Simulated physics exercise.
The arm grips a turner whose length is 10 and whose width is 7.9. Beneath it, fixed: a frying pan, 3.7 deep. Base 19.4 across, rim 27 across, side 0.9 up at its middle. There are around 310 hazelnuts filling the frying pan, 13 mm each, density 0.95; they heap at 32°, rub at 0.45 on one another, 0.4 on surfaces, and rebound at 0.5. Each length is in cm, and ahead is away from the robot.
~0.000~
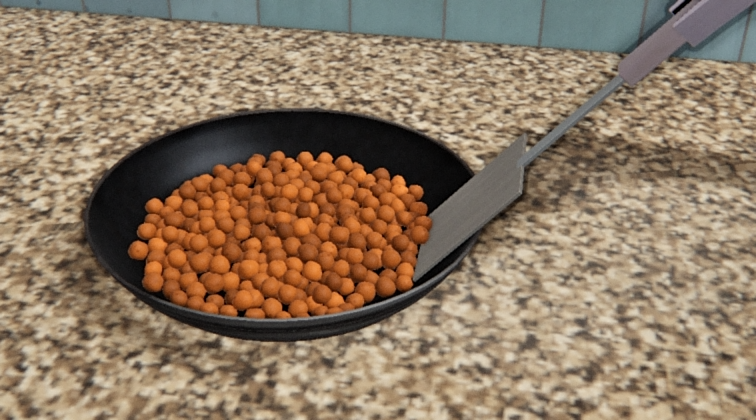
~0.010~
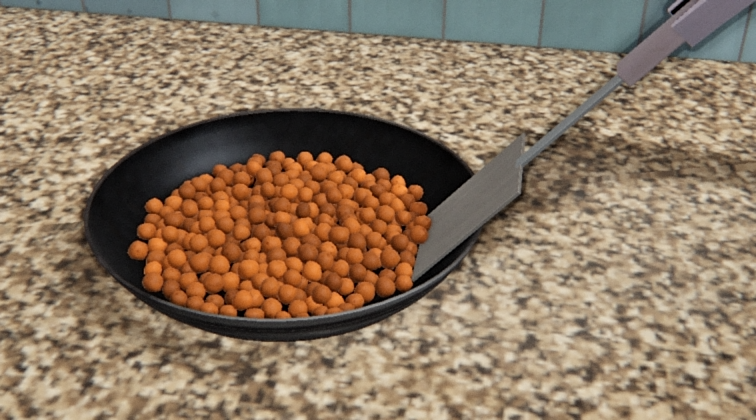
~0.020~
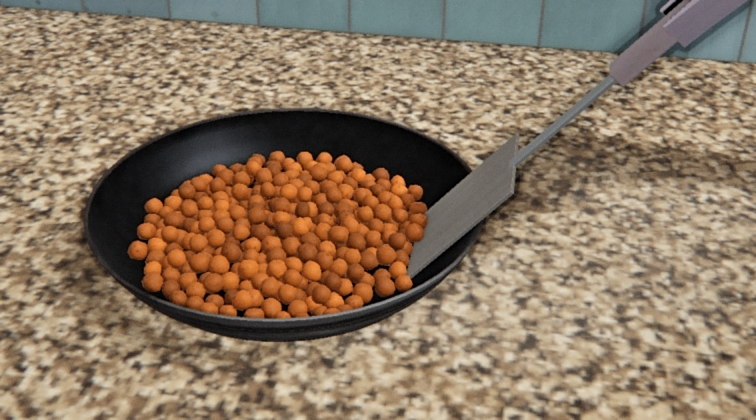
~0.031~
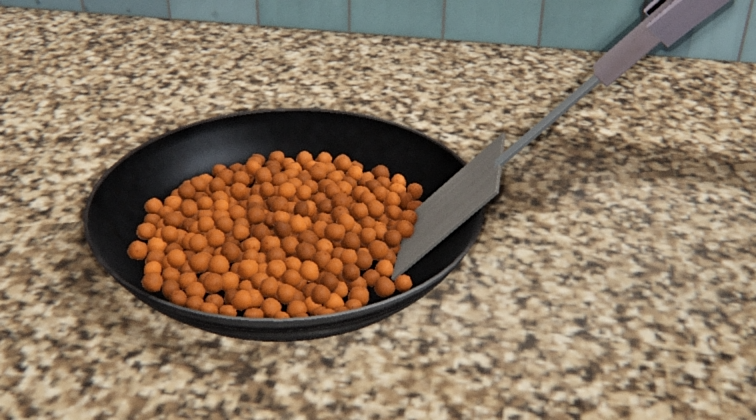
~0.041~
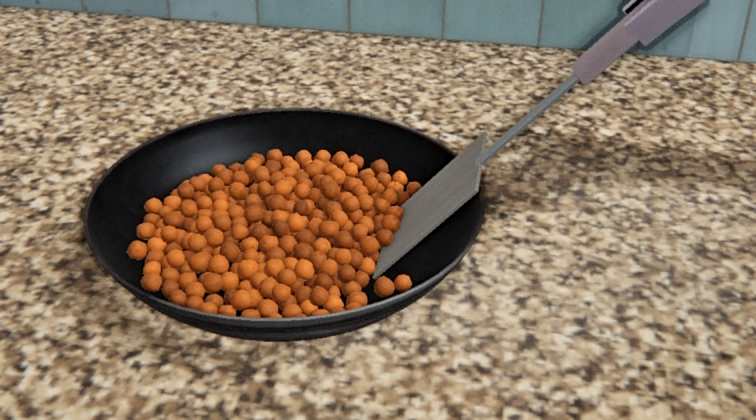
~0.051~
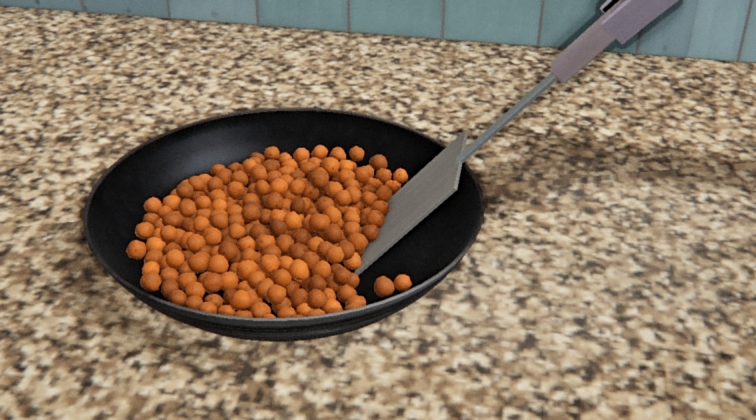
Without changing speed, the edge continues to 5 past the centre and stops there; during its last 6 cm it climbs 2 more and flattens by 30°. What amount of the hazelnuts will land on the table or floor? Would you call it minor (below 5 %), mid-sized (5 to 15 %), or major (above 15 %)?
I would call it mid-sized.
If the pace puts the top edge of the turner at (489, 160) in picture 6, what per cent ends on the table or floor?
Near 0 in a hundred.
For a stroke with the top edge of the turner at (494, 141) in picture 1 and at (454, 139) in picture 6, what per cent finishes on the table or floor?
Roughly 0 %.
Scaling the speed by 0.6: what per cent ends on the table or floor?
0 %.
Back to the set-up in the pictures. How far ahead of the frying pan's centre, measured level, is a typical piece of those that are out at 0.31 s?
Around 18 centimetres ahead.
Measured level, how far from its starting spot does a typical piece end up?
The figure is about 4 cm.
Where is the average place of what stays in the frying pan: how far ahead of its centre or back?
Offset forward: Around 5.0 cm.
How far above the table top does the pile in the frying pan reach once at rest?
Height at the end: Around 5.0 cm.
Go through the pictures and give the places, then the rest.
In the first picture, turner top edge at (524, 161), sloping 50°; upper third of the load around (290, 221), from x 140 to 425, top at y 160; 306 in the frying pan.
In the second picture, turner top edge at (522, 161), sloping 50°; upper third of the load around (290, 221), from x 140 to 420, top at y 160.
In the third picture, turner top edge at (516, 161), sloping 50°; upper third of the load around (291, 221), from x 140 to 420, top at y 160.
In the fourth picture, turner top edge at (501, 161), sloping 50°; upper third of the load around (290, 220), from x 140 to 415, top at y 160.
In the fifth picture, turner top edge at (482, 160), sloping 50°; upper third of the load around (301, 215), from x 140 to 415, top at y 155.
In the sixth picture, turner top edge at (462, 158), sloping 50°; upper third of the load around (299, 216), from x 135 to 415, top at y 155; 306 in the frying pan.
By 0.08 s, sloping 50°, highest piece 6 above the table; 306 in the frying pan.
By 0.10 s, sloping 41°, highest piece 7 above the table; 306 in the frying pan.
By 0.31 s, sloping 20°, highest piece 5 above the table; 284 in the frying pan, 15 on the table or floor, 7 on the blade or in flight.
By 1.36 s, sloping 20°, highest piece 4 above the table; 284 in the frying pan, 22 on the table or floor.
Final count, 284 in the frying pan, 22 on the table or floor. That is 7 % on the table or floor.
